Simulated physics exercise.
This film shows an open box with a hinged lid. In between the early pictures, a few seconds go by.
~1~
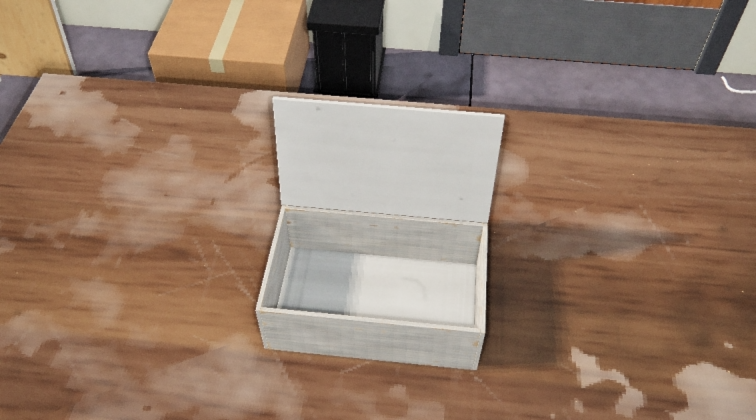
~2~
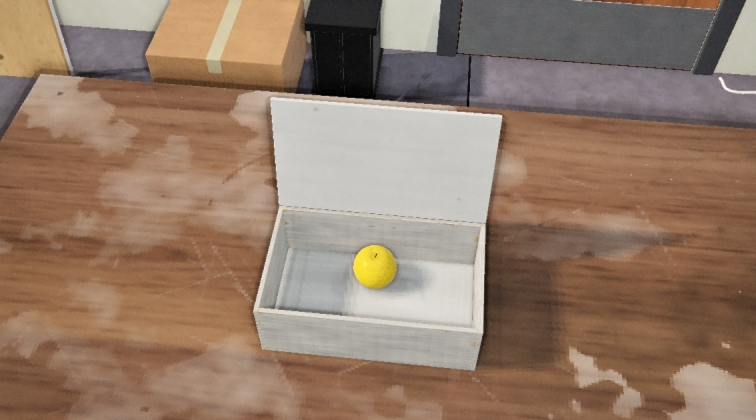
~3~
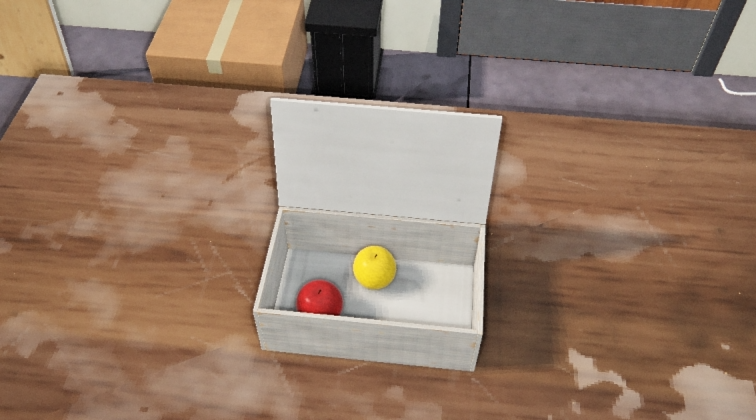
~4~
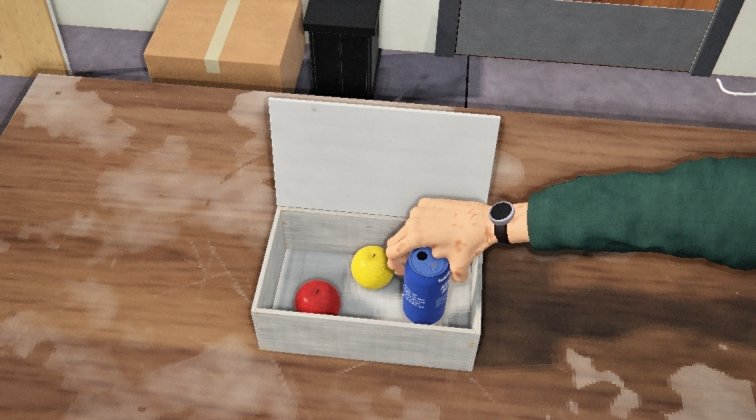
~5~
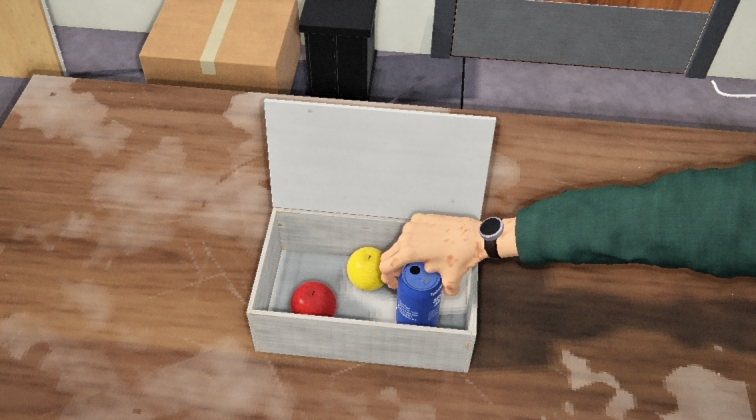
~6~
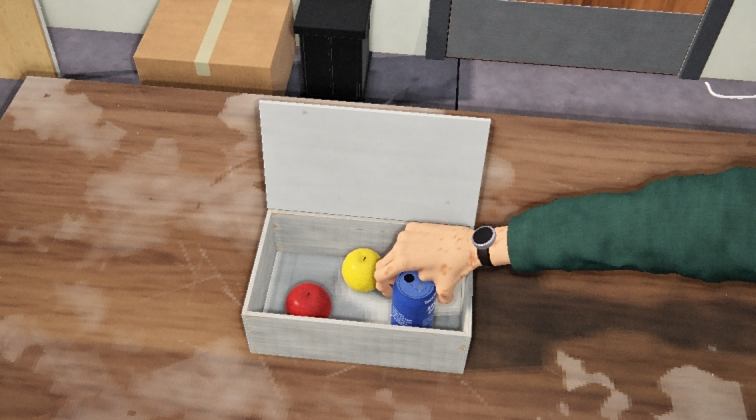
A yellow fruit and then a red one appear in an open box before a hand lowers in a blue can.
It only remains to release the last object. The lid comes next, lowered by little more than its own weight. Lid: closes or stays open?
Stays open.
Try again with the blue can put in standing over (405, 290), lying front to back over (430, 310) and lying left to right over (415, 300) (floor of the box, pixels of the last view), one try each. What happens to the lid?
Well, the first try leaves the lid standing open, the second leaves it lying shut, and the third leaves it lying shut.
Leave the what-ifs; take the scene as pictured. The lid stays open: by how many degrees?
Measured angle - around 16°.
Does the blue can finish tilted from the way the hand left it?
Result: The blue can remains as it was set.
Then, 1.50 s after the last picture, lid 66° above the rim.
Then, 2.10 s after the last picture, lid 24° above the rim.
At rest, lid 16° above the rim; all 3 in place. Seen from the same camera at the end, blue can near (413, 307).
